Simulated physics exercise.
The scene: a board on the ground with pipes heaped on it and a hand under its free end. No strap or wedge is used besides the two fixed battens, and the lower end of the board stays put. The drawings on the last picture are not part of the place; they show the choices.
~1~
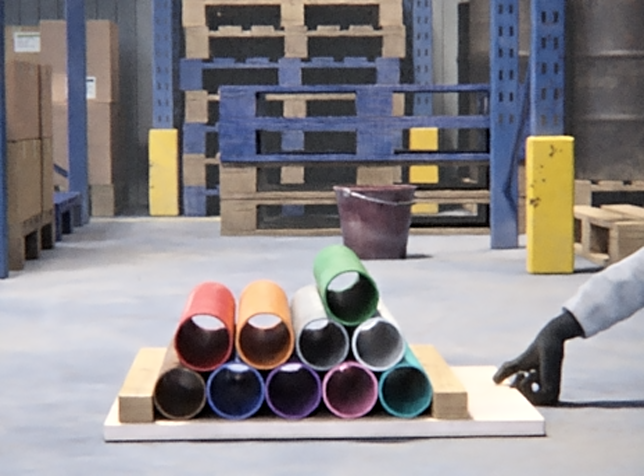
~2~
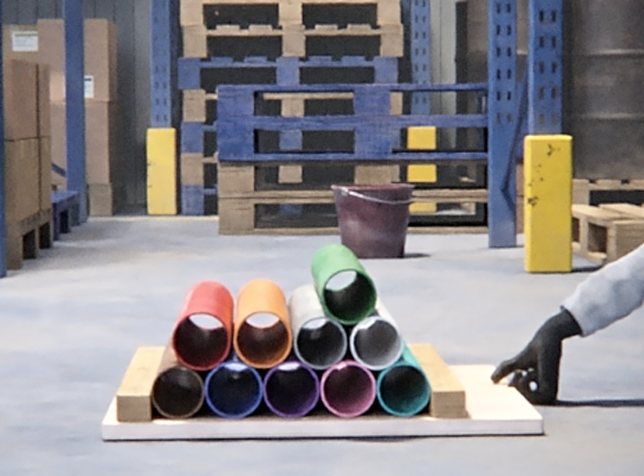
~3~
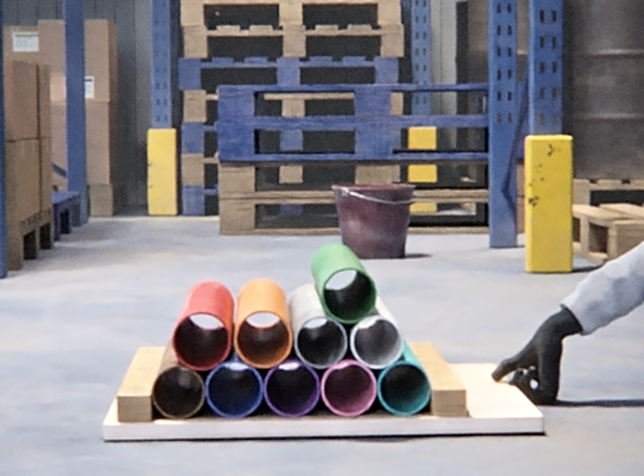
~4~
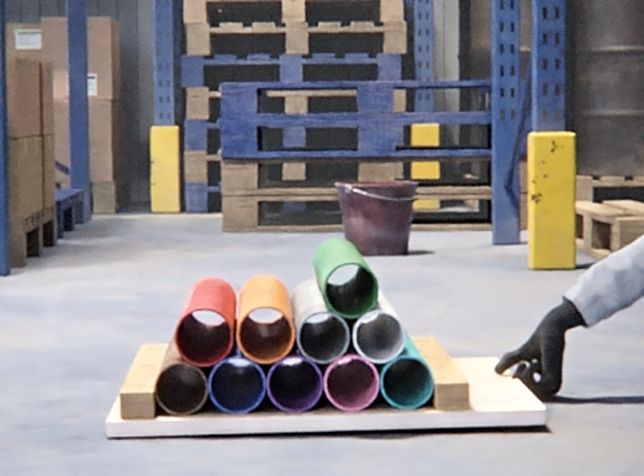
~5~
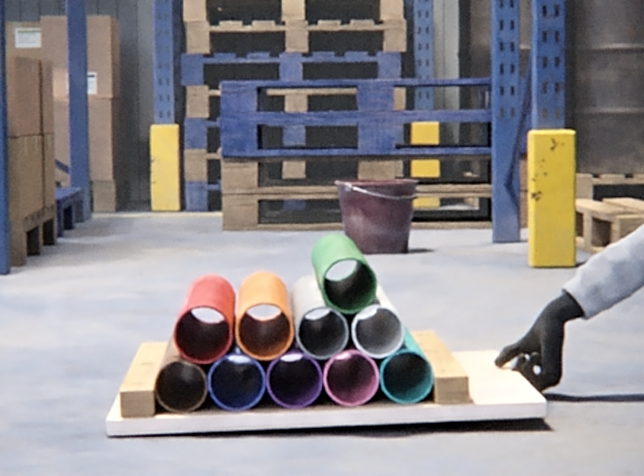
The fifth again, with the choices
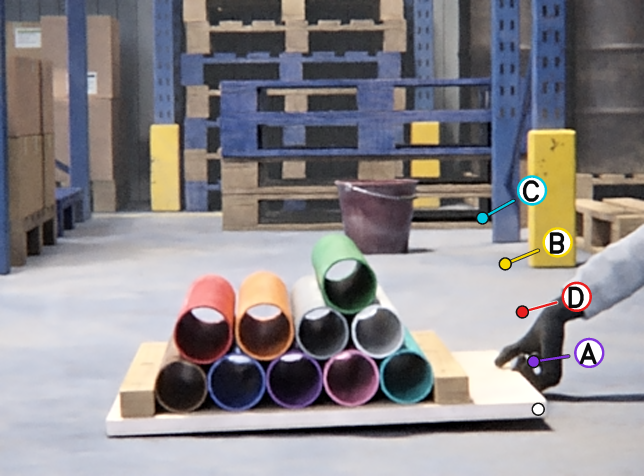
The clip opens on a board on a warehouse floor, with colourful pipes stacked between wooden blocks and a green pipe on top. A dark-gloved hand at the right end stays nearly still at first, then lifts that end slightly, tilting the board while the pipes remain stacked.
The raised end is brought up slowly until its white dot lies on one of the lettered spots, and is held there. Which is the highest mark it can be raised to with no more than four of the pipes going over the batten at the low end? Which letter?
The highest mark that will do is C.
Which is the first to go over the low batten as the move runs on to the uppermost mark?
First is the red one.
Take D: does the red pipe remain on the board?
Yes, with D.
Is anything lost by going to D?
At D: No.
On the marked copy, A at (534, 362); B at (505, 264); C at (483, 218); D at (523, 312); the white dot at (538, 410).
With C. Early on, board at 17°.
Further on, board at 28°.
At the end, board at 28°, one over the low batten (red).
As for the rest, A none over the low batten; B none over the low batten; D none over the low batten.
